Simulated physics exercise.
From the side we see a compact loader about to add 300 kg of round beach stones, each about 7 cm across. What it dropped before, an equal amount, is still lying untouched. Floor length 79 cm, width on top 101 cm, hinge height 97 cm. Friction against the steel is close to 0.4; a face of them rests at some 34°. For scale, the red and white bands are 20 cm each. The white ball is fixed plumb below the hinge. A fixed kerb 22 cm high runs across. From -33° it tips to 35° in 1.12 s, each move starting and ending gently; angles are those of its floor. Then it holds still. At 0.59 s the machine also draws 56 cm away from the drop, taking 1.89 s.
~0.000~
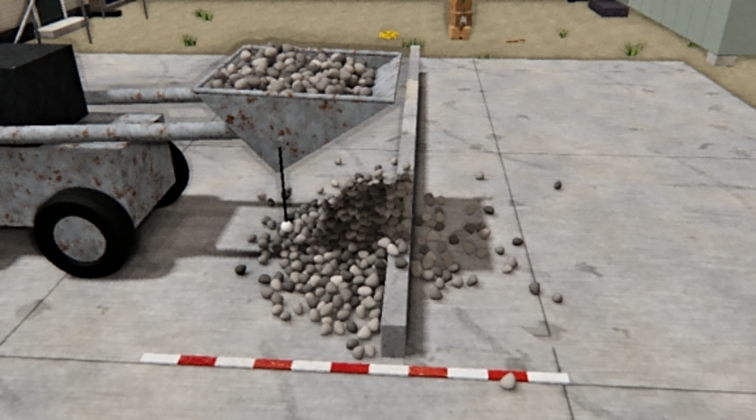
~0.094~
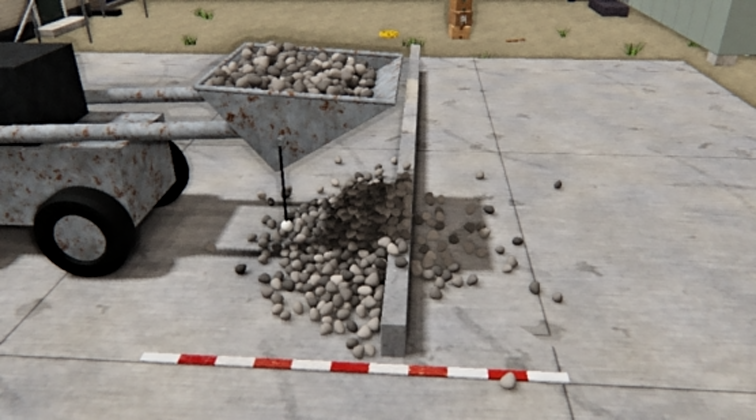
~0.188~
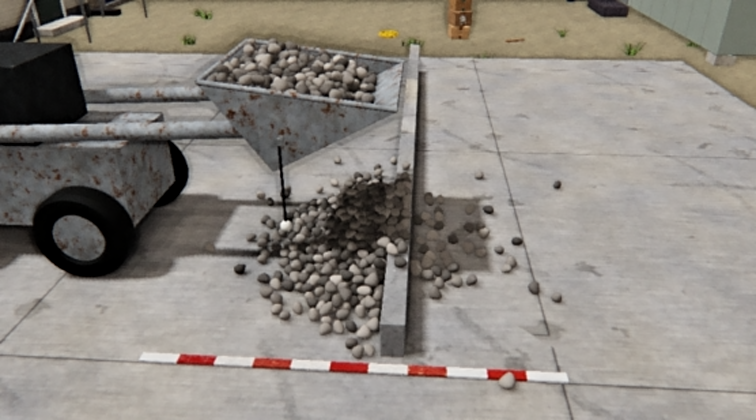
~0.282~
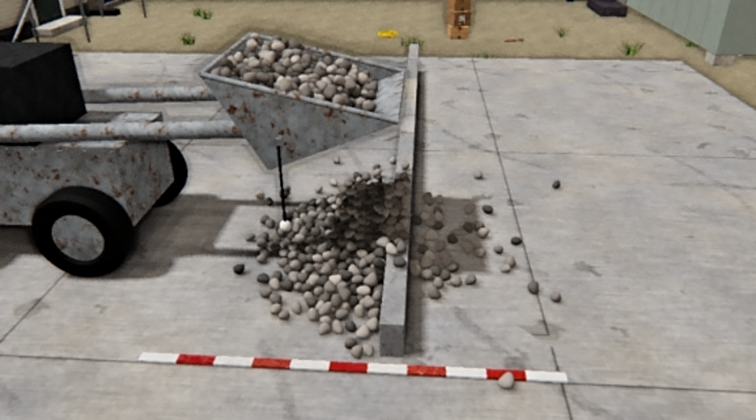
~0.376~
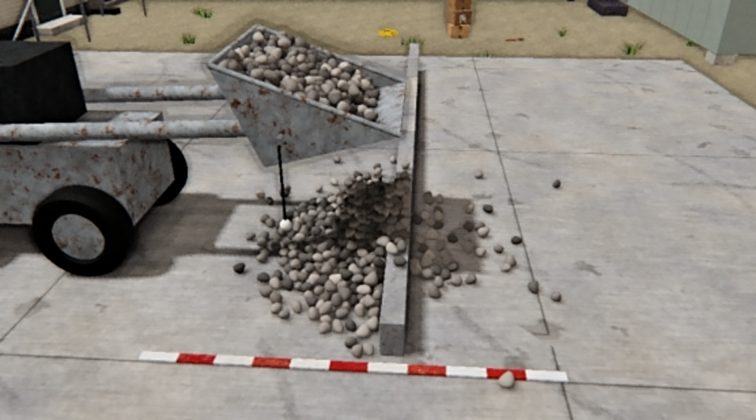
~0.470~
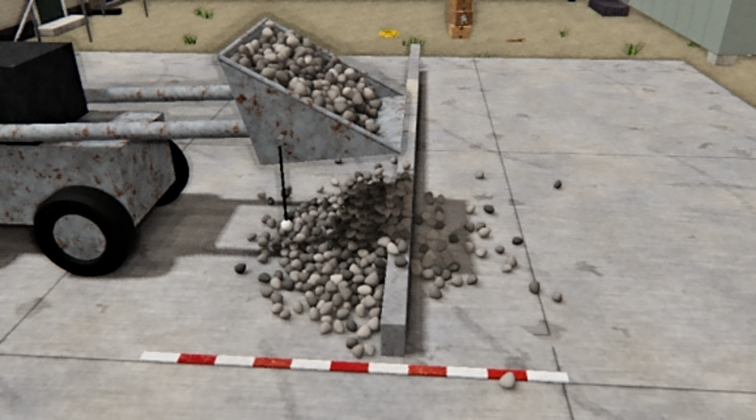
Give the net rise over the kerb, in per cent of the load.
Roughly 38 per cent of a load more.
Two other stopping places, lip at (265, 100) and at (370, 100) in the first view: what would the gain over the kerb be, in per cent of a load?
Near 0 per cent from the first place, 20 from the second.
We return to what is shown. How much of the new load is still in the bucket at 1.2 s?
It holds some 45 per cent.
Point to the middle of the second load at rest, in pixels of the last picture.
Their middle is at about (377, 231).
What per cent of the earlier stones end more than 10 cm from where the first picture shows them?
Roughly 20 per cent of them.
After 0.8 s the floor is at 24°; in per cent of one load, 99 in the bucket, 94 on this side of the kerb, 7 over the kerb; the foremost stones are at (522, 246).
After 1.2 s the floor is at 35°; in per cent of one load, 43 in the bucket, 140 on this side of the kerb, 18 over the kerb; the foremost stones are at (522, 246).
After 2.9 s the floor is at 35°; in per cent of one load, 0 in the bucket, 154 on this side of the kerb, 46 over the kerb; the foremost stones are at (597, 229).
After 5.4 s the floor is at 35°; in per cent of one load, 0 in the bucket, 154 on this side of the kerb, 46 over the kerb; the foremost stones are at (597, 229). Net gain over the kerb, 38.
